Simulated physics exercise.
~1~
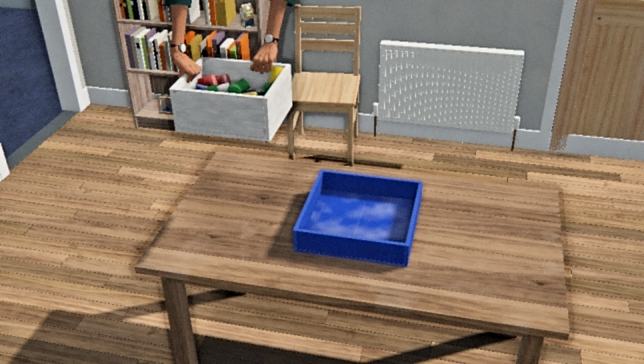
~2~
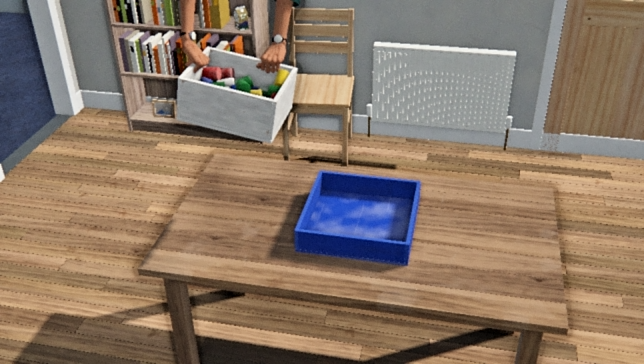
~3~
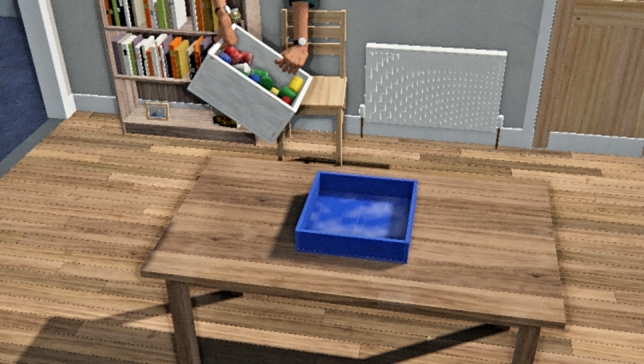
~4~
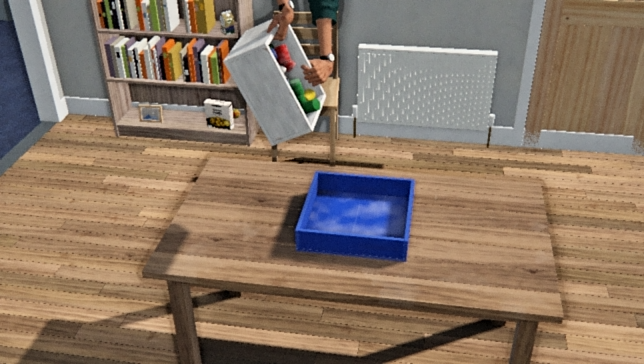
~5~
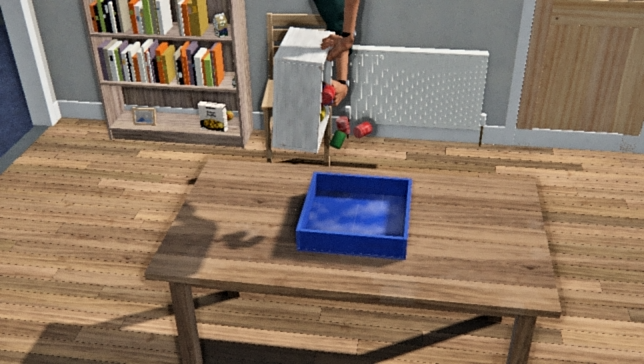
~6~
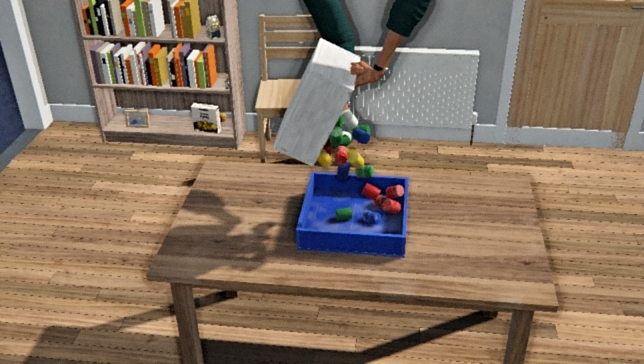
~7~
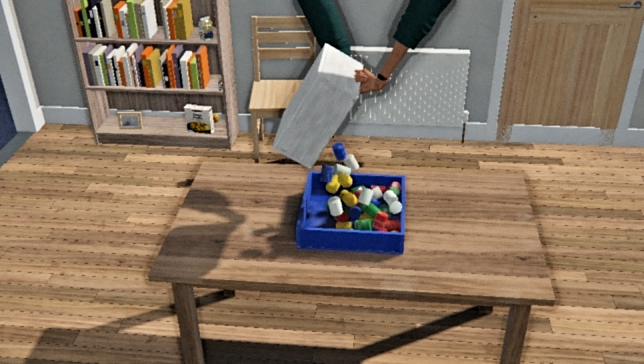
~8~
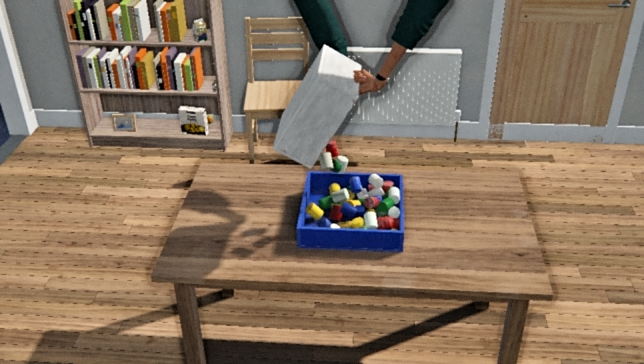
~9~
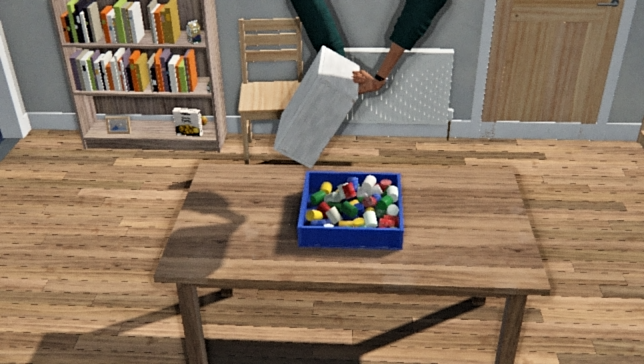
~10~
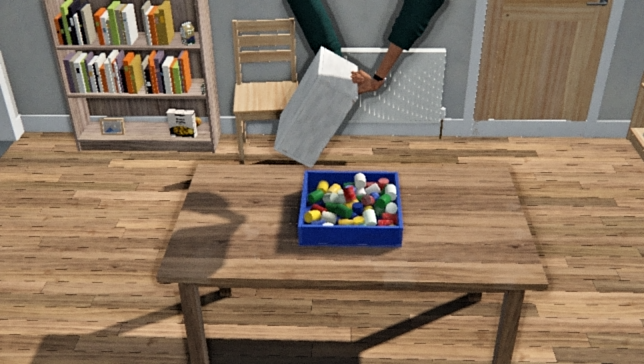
To begin with, two hands hold a white tote full of colourful little jars near a bookshelf and a wooden chair, beyond a wooden table where an empty blue tray sits. The hands lift the tote and tilt it steadily to the right as the view drifts slightly sideways. Once it is on its side, the first red and green pieces slip out. It tips further, and jars pour down into the tray, heaping up quickly. The last few drop while the tote is held steeply tilted. Finally, the tote hangs still above the tray, which is filled with a mixed pile, and the tabletop around it is clear.
